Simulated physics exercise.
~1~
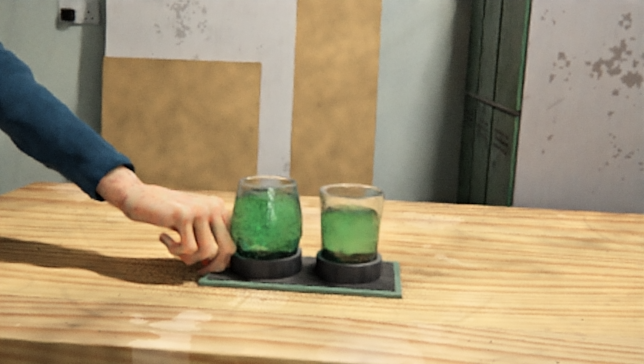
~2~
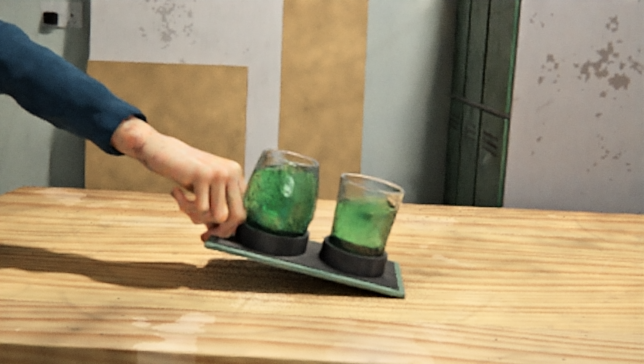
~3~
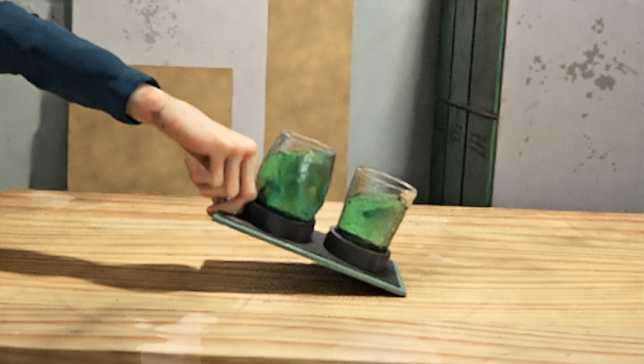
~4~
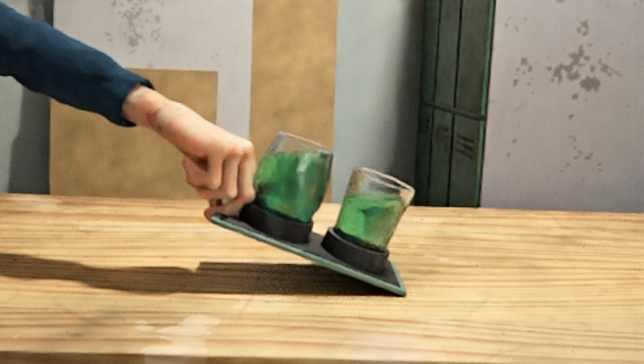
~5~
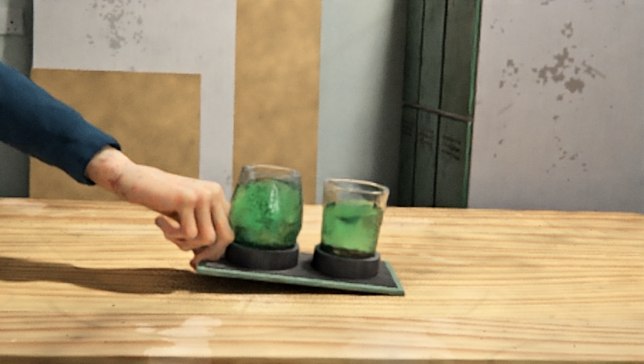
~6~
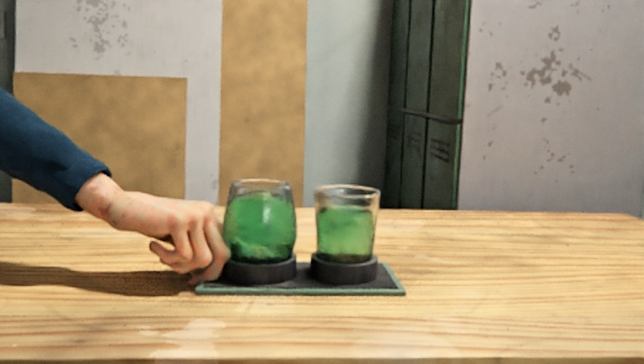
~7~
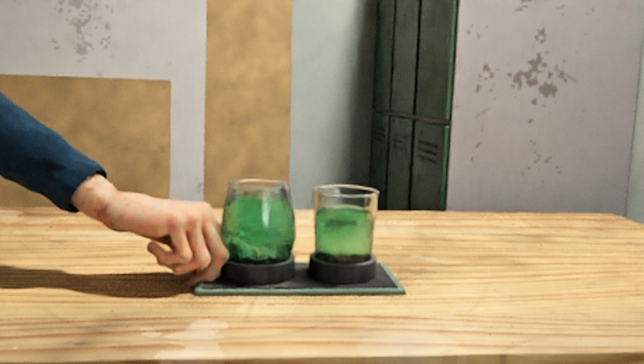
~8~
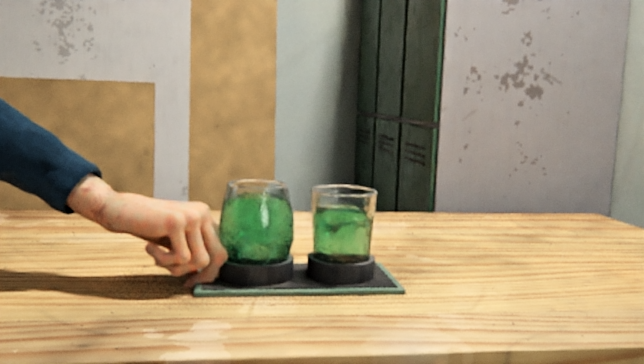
At first, a stemless wine glass and a drinking glass to its right, both open and holding green liquid, stand in dark holders on a flat tray on a wooden table, with a hand at the tray's left edge. The hand lifts that edge, and the tray and both glasses tilt steeply to the right. It holds them slanted briefly while the liquid shifts inside. Then the hand lowers the edge back to the table as the view drifts slightly sideways. Finally, the tray lies flat, both glasses stand upright in their holders, still holding green liquid, and the hand remains beside them.
